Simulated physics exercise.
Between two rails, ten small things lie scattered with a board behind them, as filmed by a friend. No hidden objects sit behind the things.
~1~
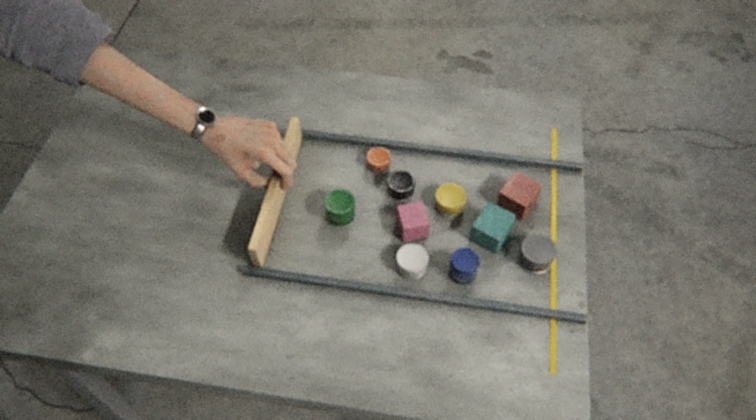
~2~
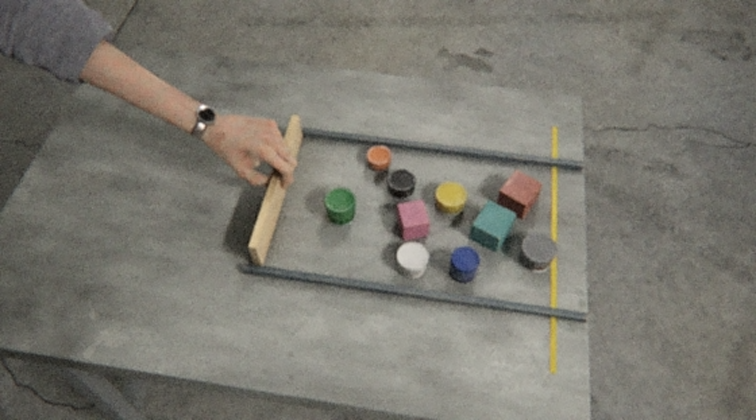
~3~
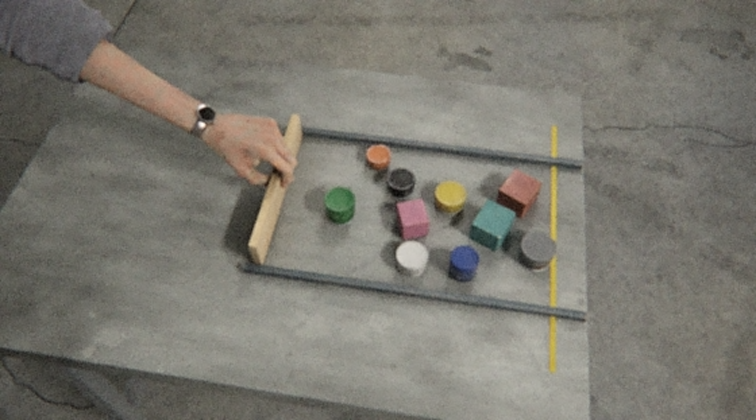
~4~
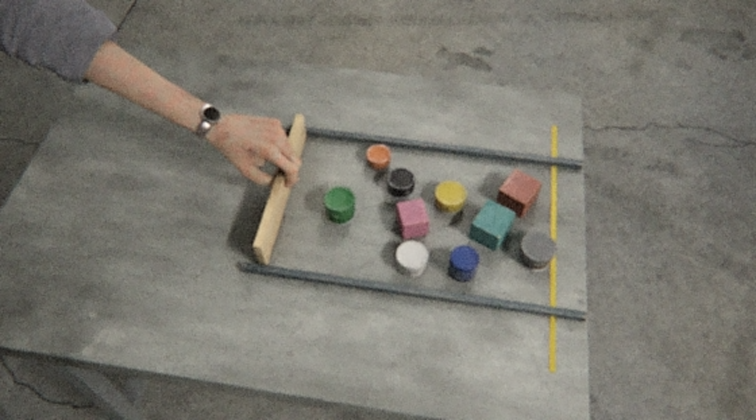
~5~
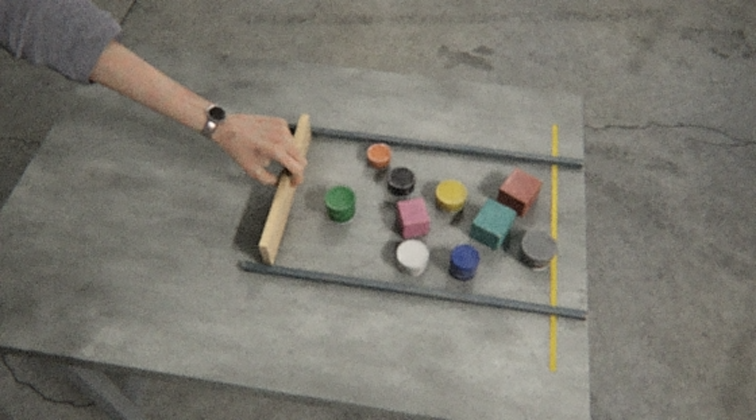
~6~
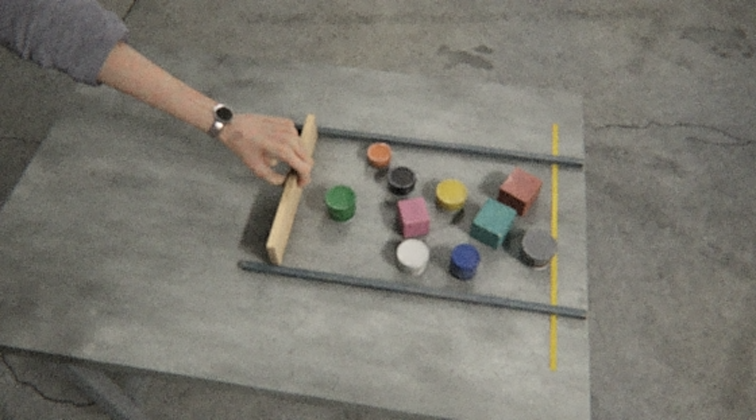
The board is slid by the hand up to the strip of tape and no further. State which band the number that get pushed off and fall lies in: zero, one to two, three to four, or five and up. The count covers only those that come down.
Five or more slip off.
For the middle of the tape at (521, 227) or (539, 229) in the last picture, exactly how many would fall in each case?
Floor count: 2; 2.
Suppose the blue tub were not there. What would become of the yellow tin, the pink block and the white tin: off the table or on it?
The yellow tin comes down; the pink block drops off; the white tin does not fall.
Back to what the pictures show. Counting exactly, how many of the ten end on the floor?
Tally: 6.
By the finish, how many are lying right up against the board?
Number in contact with it: 4.
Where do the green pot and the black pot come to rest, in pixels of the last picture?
For the green pot it's (573, 240), and for the black pot it's (570, 205).
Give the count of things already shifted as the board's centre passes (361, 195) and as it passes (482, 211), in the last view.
2 and 10.
A little later, none off yet; grey tin at rest near (538, 250); red block at rest near (519, 192); turquoise block at rest near (493, 224).
Next, none off yet; grey tin shifted about its own width near (572, 258); red block moving near (523, 190); turquoise block shifted about its own width near (543, 234).
When it is over, the number that fall off is five or more; down, pink block, yellow tin, blue tub, turquoise block, red block and grey tin.
